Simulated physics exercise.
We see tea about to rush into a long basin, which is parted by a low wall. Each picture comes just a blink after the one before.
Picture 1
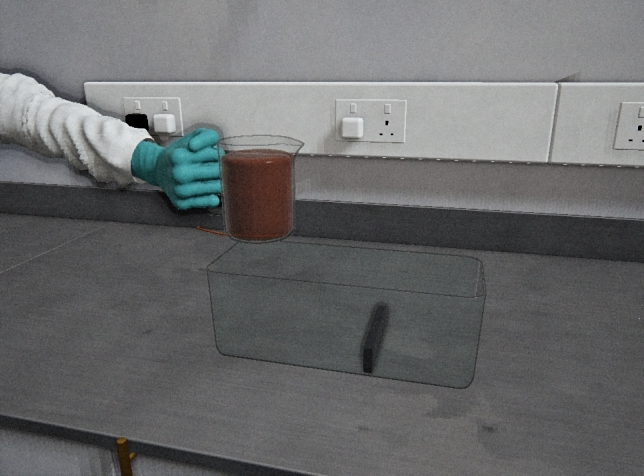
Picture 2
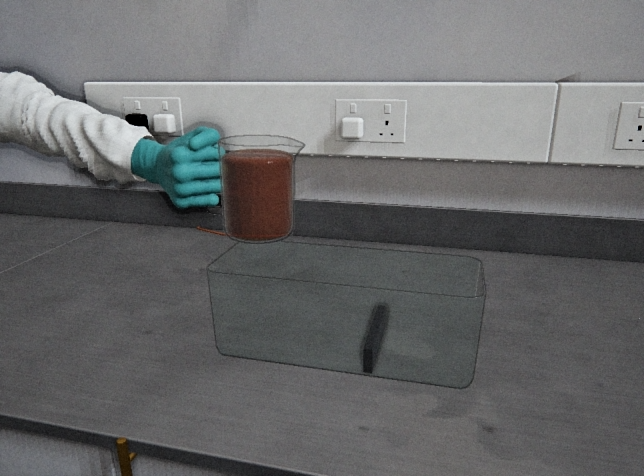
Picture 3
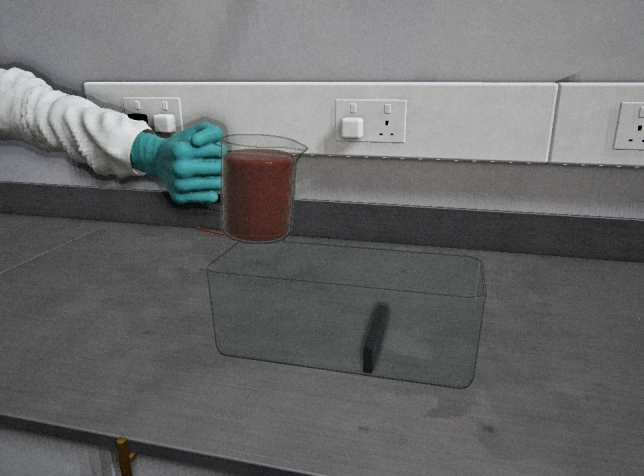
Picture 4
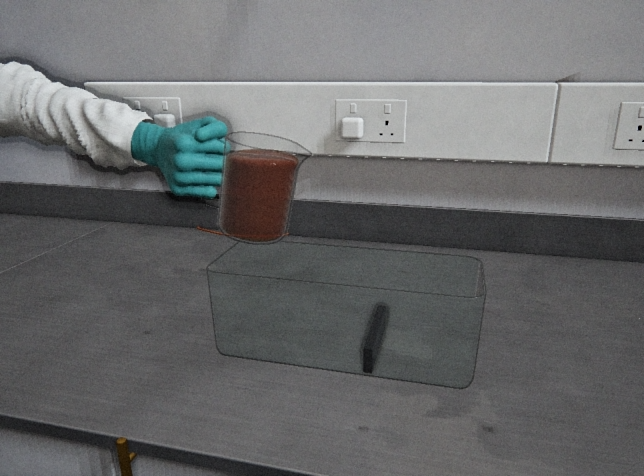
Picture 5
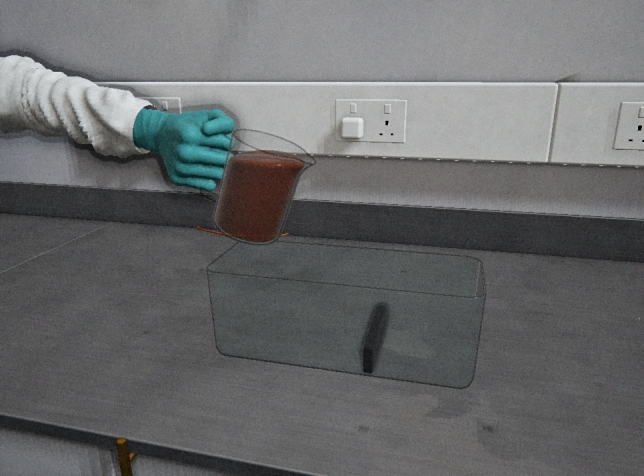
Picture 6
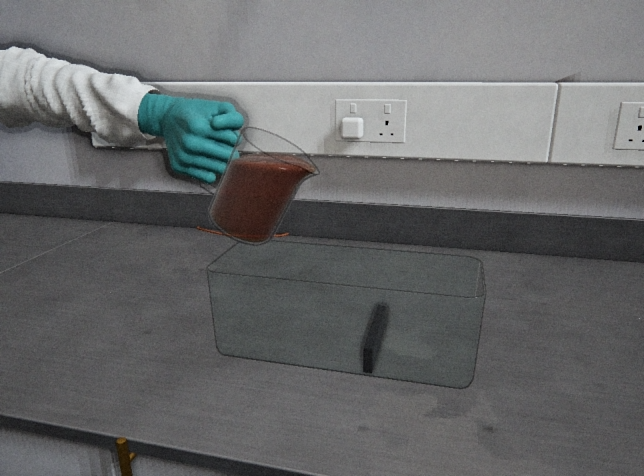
On a grey worktop below some wall sockets, a teal-gloved hand held a jug of reddish-brown tea above a clear basin, nearly still at first, then steadily tilted it to the right.
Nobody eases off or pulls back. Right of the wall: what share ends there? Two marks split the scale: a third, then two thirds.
Finally not even a third of it is on the right.
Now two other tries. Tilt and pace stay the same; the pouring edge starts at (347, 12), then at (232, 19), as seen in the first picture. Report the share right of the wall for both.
Roughly 75 % and 15 %.
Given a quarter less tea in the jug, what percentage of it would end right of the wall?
5 %.
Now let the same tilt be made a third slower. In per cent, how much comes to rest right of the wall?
Roughly 10 in a hundred.
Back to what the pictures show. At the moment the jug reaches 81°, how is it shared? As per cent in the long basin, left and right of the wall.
Left part: Around 10 %. Right part: Around 0 %.
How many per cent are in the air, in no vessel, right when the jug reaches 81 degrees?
Near 15 in a hundred.
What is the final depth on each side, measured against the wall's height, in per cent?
About 60 left, about 10 right.
A moment on, the jug is tipped on its side and 73 per cent is still to pour, 12 is left of the wall and 1 right of it.
Next, the jug is tipped on its side and 33 per cent is still to pour, 50 is left of the wall and 4 right of it.
Then the jug is tipped on its side and 12 per cent is still to pour, 76 is left of the wall and 7 right of it.
Later the jug is tipped on its side and 5 per cent is still to pour, 86 is left of the wall and 8 right of it.
In the end 88 per cent lies left of the wall, 10 right of it and 1 outside.
